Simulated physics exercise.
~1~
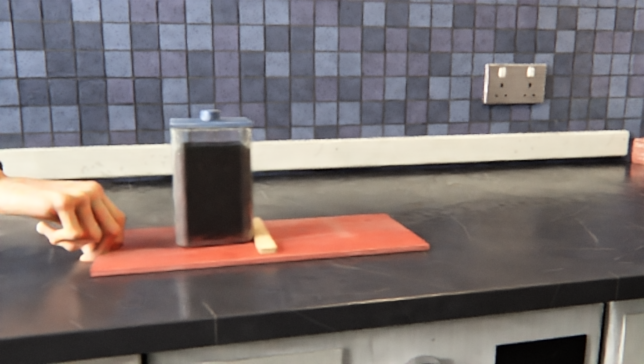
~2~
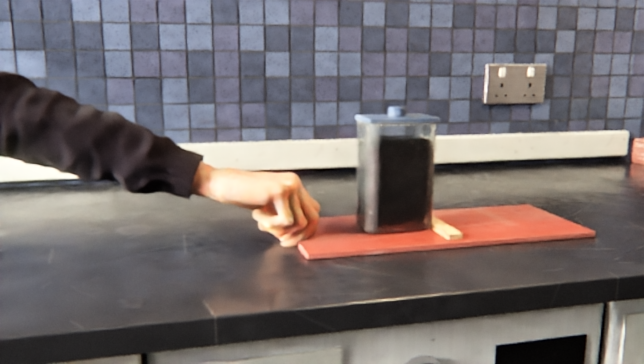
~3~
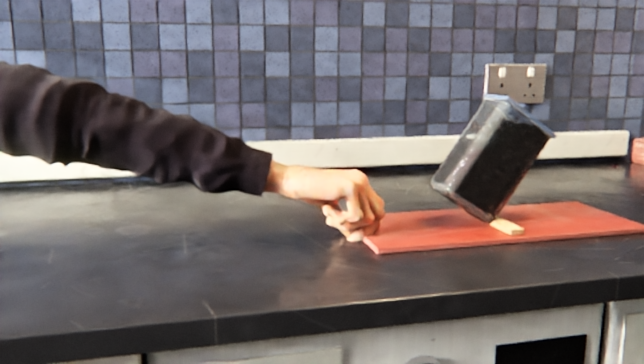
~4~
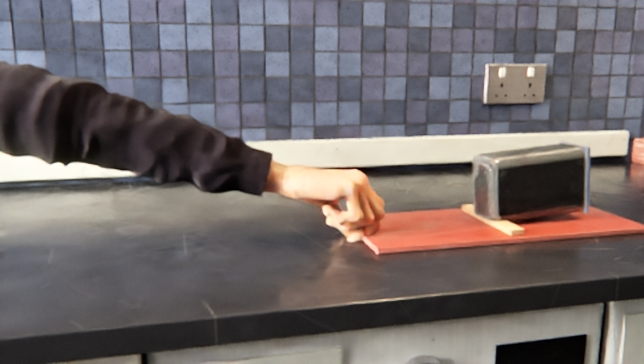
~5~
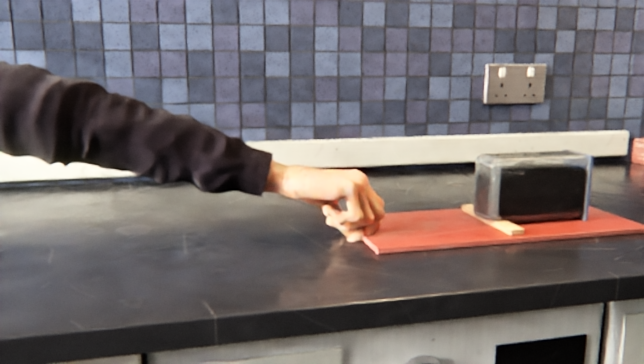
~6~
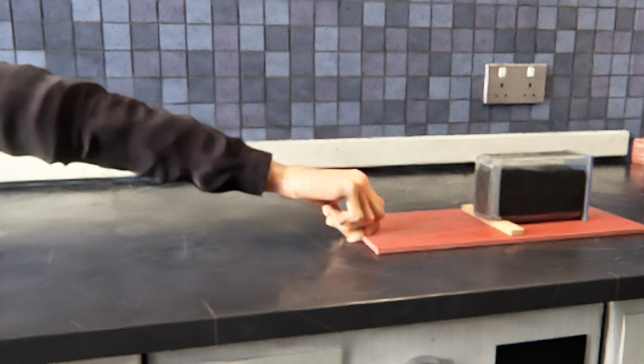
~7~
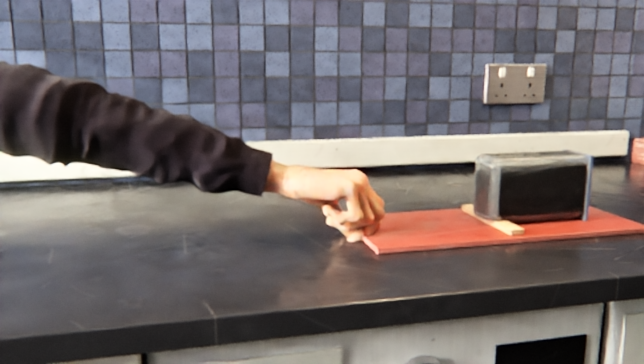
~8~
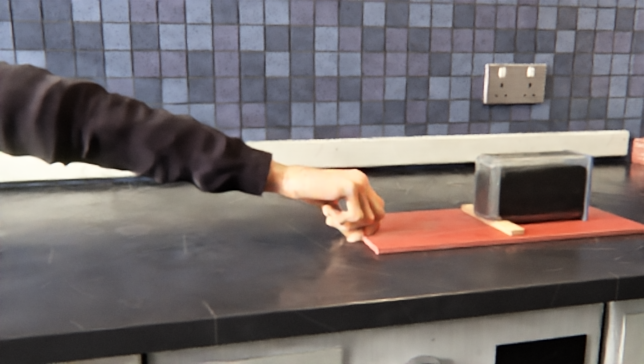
A dark, clear-sided canister toppled over a small wooden strip as a hand slid the red board beneath it to the right along a black counter and stopped; it tipped rightward, landed on its side and stayed there, the hand still on the board.
